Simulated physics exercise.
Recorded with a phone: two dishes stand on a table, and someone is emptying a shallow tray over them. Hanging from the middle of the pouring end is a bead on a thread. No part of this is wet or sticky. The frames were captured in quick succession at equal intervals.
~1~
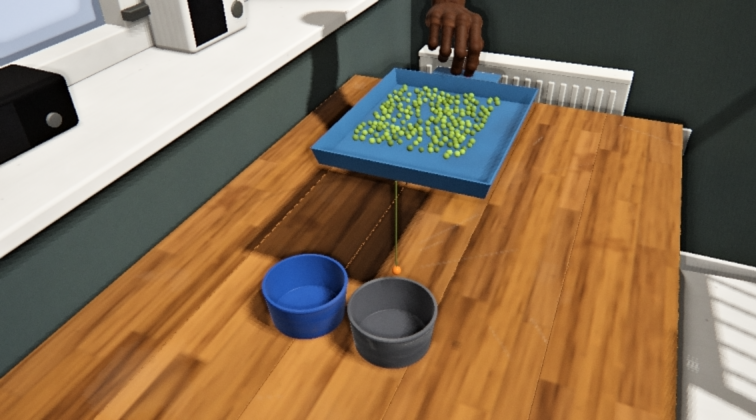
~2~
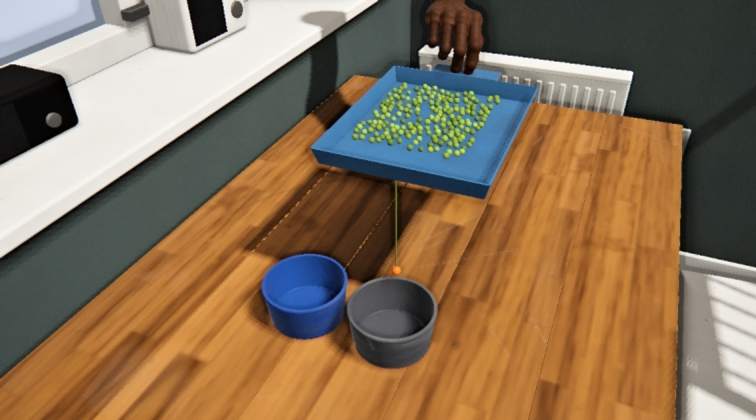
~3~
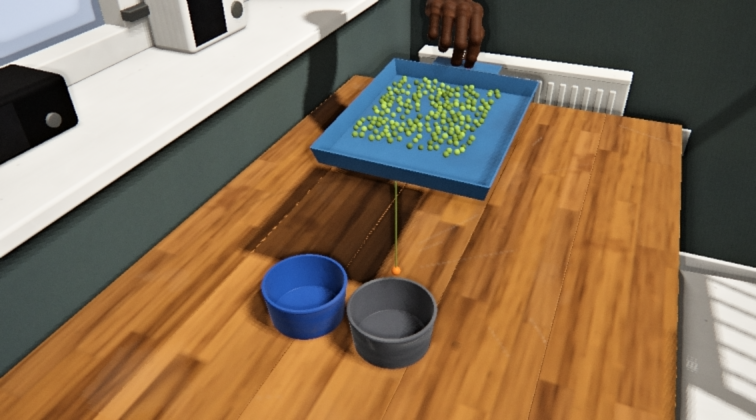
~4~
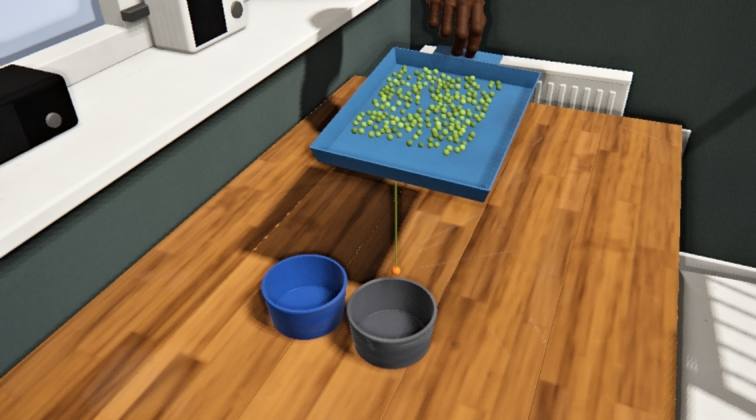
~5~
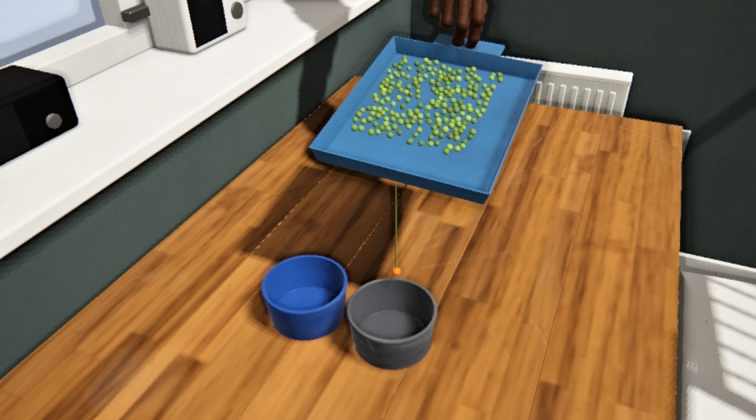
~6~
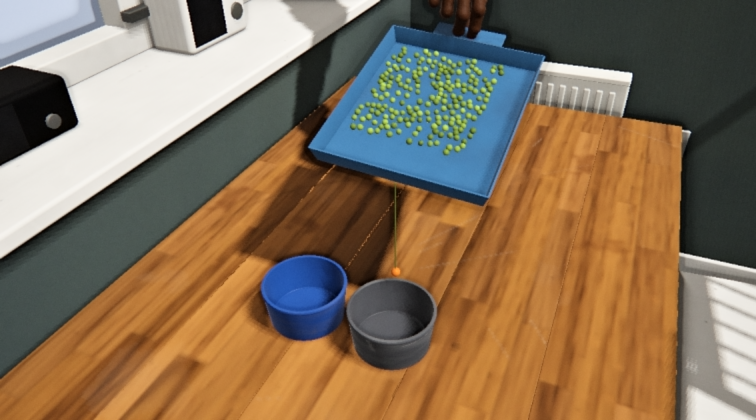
A blue tray scattered with green peas tilted gradually, its far end lifted by a dark hand and its near edge dipping slightly toward the right corner, while the blue and gray dishes stayed still below.
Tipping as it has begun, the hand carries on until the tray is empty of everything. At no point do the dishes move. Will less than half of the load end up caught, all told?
Compared with the spill, the catch will be smaller.
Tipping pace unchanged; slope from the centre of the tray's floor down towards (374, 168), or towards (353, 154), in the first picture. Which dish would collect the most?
Okay, first try the left-side one, second try the left-side one.
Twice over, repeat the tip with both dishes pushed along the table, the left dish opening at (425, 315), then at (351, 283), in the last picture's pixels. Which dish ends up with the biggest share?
Left side first, Right side second.
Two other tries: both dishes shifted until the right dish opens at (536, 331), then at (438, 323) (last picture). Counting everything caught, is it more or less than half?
First place: Beyond half; second place: Beyond half.
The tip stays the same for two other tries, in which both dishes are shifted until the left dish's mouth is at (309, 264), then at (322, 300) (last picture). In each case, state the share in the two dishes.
First try: Roughly 10 per cent; second try: Roughly 60 per cent.
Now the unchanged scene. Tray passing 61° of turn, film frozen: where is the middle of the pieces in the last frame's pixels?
The centre of the load shows up near (442, 186) in the last view.
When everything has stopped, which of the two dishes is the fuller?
The fuller one is the one on the right.
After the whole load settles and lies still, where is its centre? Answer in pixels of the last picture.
Roughly pixel (437, 359).
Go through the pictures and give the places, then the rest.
Corners of the pouring end (318, 146) and (486, 181), level; middle of the load (432, 119), dried peas; left dish (286, 321); right dish (375, 350); bead on its thread (396, 271), in the first picture.
Corners of the pouring end (317, 146) and (486, 181), level; middle of the load (431, 118), in the second picture.
Corners of the pouring end (317, 146) and (485, 183), tipped barely, lowest at the right corner; middle of the load (431, 114), in the third picture.
Corners of the pouring end (316, 145) and (485, 186), tipped a little, lowest at the right corner; middle of the load (432, 108), in the fourth picture.
Corners of the pouring end (316, 145) and (485, 189), tipped a little, lowest at the right corner; middle of the load (432, 102), in the fifth picture.
Corners of the pouring end (315, 145) and (485, 192), tipped clearly, lowest at the right corner; middle of the load (432, 98); left dish (285, 323); right dish (375, 352), in the sixth picture.
Just after the last frame, tray tipped steeply; almost all on the tray; just a few in the right dish; about a tenth outside both; just a few in the air.
A moment on, tray tipped right over; roughly half on the tray; about a tenth in the right dish; about a tenth outside both; roughly a third in the air.
Further on, tray tipped past a quarter turn; roughly a third in the right dish; roughly two thirds outside both.
When it is over, tray tipped past a quarter turn; roughly a third in the right dish; not one in the left dish; roughly two thirds outside both.
